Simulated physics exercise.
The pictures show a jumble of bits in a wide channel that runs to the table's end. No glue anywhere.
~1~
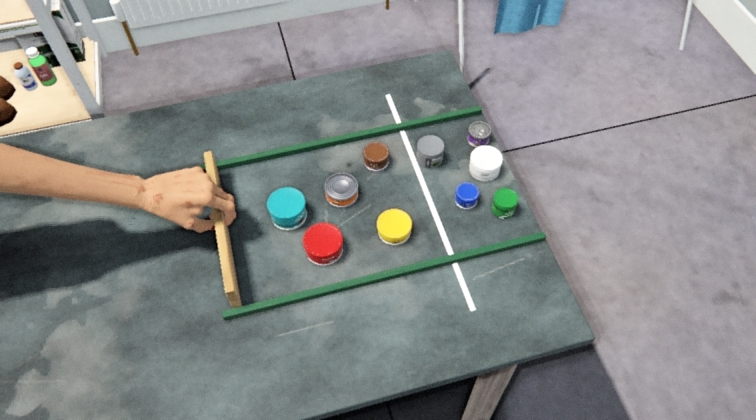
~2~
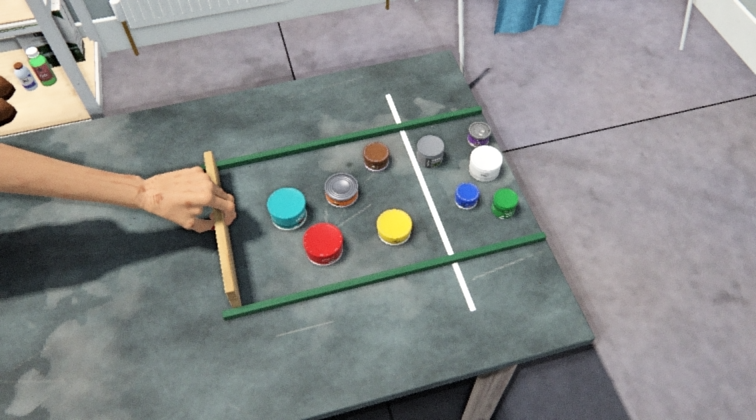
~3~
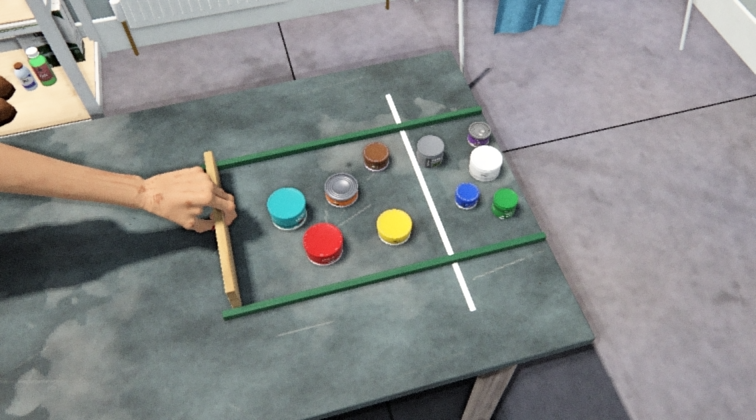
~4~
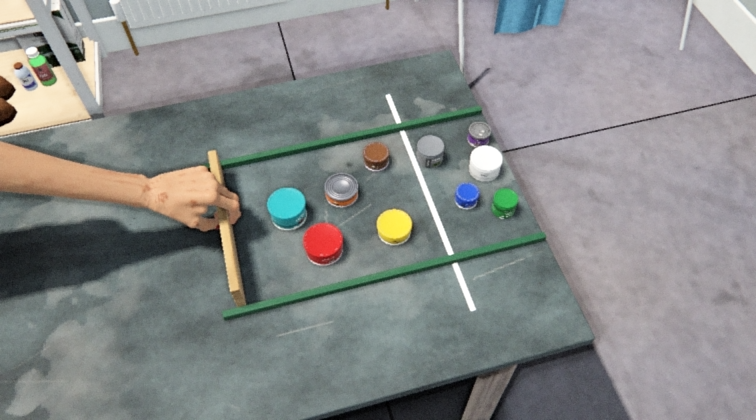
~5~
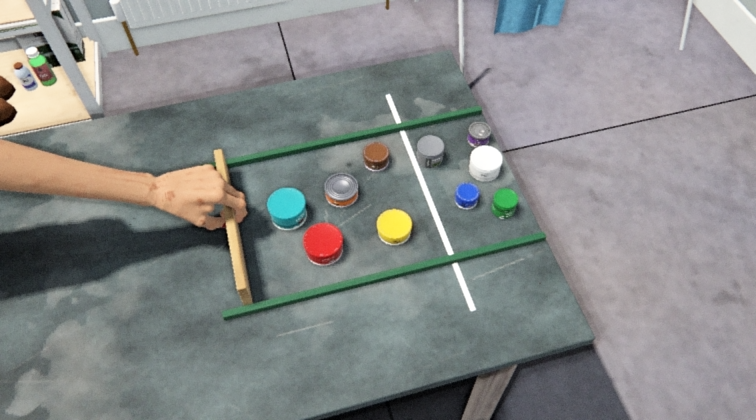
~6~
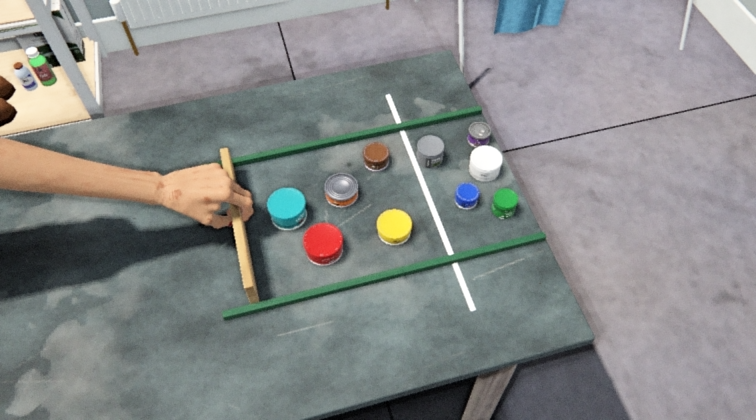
We see a hand holding a wooden board upright between two green strips on a table, with colourful tubs and tins lying on both sides of a white tape line. The hand slides the board slightly right; the containers stay still.
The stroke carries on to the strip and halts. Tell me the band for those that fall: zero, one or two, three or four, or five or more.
The number that fall off is zero.
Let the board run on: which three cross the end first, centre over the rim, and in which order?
In order: The green tub, then the purple tin, then the yellow tin.
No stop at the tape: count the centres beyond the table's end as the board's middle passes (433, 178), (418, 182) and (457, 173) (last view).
The counts: 0, 0 and 2.
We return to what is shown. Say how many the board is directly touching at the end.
4 of them.
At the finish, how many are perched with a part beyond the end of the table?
The number is 0.
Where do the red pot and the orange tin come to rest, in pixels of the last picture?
First (457, 215), then (431, 158).
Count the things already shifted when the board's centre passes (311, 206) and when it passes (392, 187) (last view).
By then 3, and 7.
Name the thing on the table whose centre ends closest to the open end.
Foremost is the green tub.
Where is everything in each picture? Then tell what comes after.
The first picture shows purple tin (479, 135); green tub (505, 204); white tub (485, 164); board (222, 226); tape (426, 190).
The second picture shows green tub (504, 204); brown pot (376, 157).
The third picture shows white tub (485, 164); grey tub (430, 152).
The fourth picture shows purple tin (479, 135); yellow tin (394, 228).
The fifth picture shows green tub (504, 204); turquoise tin (288, 209).
The sixth picture shows purple tin (479, 135); green tub (504, 204); white tub (485, 164); board (238, 222); tape (426, 190).
Soon after, none off yet; purple tin at rest near (479, 135); green tub at rest near (504, 204); white tub at rest near (485, 164).
At rest, the number that fall off is zero.
